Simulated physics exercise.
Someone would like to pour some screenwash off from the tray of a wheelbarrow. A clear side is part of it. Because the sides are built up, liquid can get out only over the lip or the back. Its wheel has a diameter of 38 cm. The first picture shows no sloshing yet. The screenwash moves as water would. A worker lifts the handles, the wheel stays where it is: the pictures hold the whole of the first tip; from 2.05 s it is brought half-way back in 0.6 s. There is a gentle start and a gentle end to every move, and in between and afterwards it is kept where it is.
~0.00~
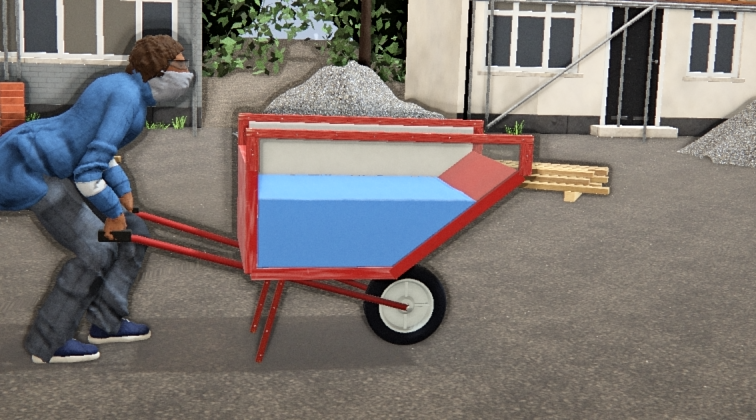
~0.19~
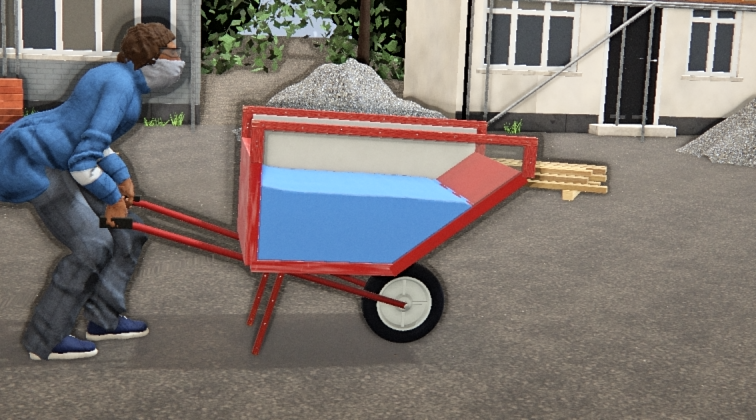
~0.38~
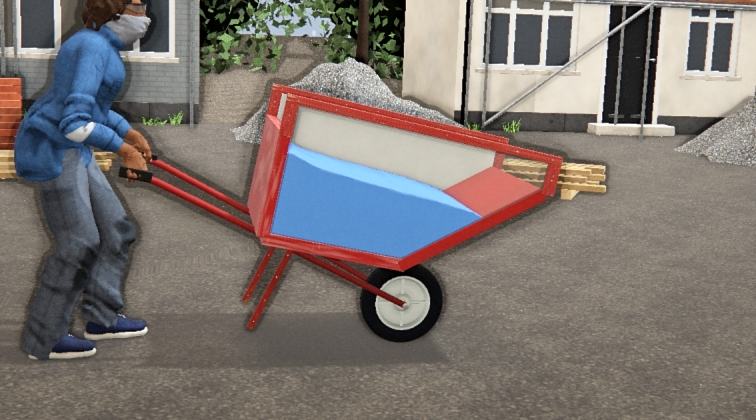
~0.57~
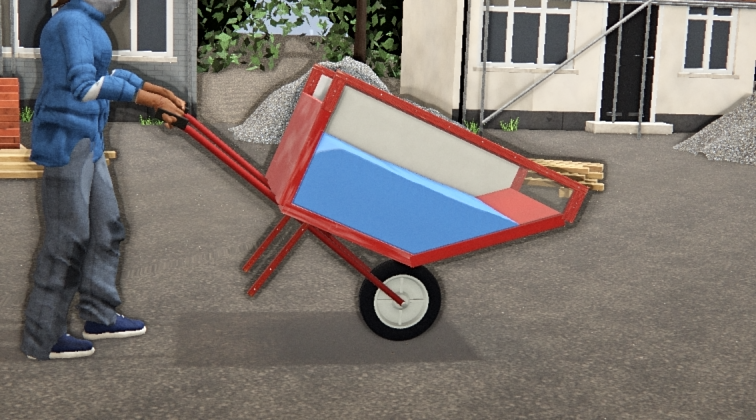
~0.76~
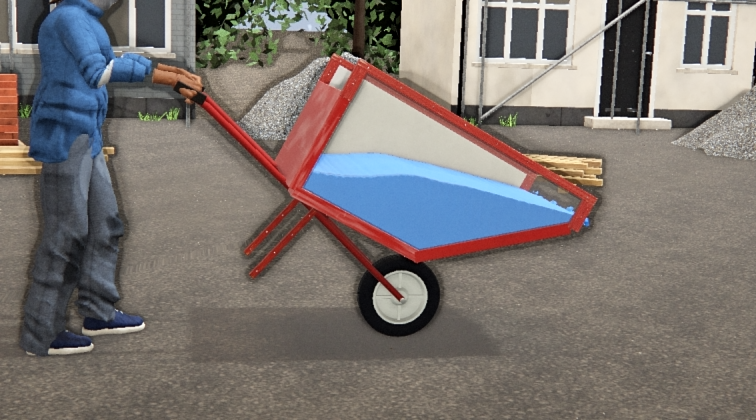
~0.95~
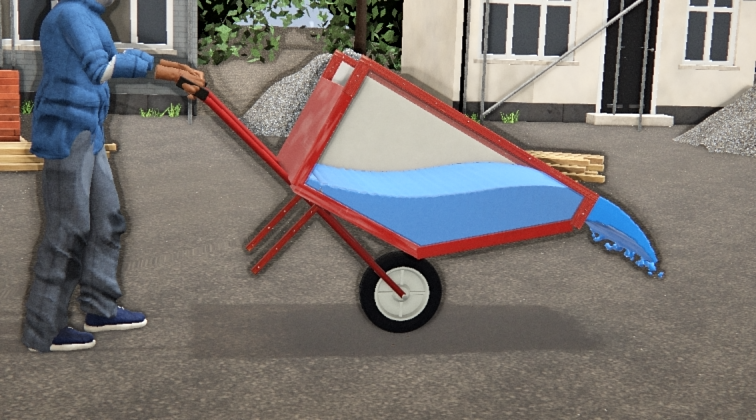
A masked worker in blue raising the handles of a red clear-sided wheelbarrow, tilting it rightward until blue liquid pours over the lip.
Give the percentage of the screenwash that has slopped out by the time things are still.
Roughly 72 percent.
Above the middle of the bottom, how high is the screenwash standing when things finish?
About 6 centimetres.
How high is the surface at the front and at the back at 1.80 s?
Around 12 cm toward the front, with 0 cm behind.
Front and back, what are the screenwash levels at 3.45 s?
Front 8 cm, back 8 cm.
By 1.80 s the barrow is at 28° forwards, the surface stands 0 cm at the back and 11 cm at the front; 66 per cent has gone, over the front.
By 2.65 s the barrow is at 14° forwards, the surface stands 0 cm at the back and 13 cm at the front; 71 per cent has gone, over the front.
By 3.45 s the barrow is at 14° forwards, the surface stands 7 cm at the back and 9 cm at the front; 71 per cent has gone, over the front.
By 5.53 s 72 per cent has gone, over the front, 109 of 151 litres.
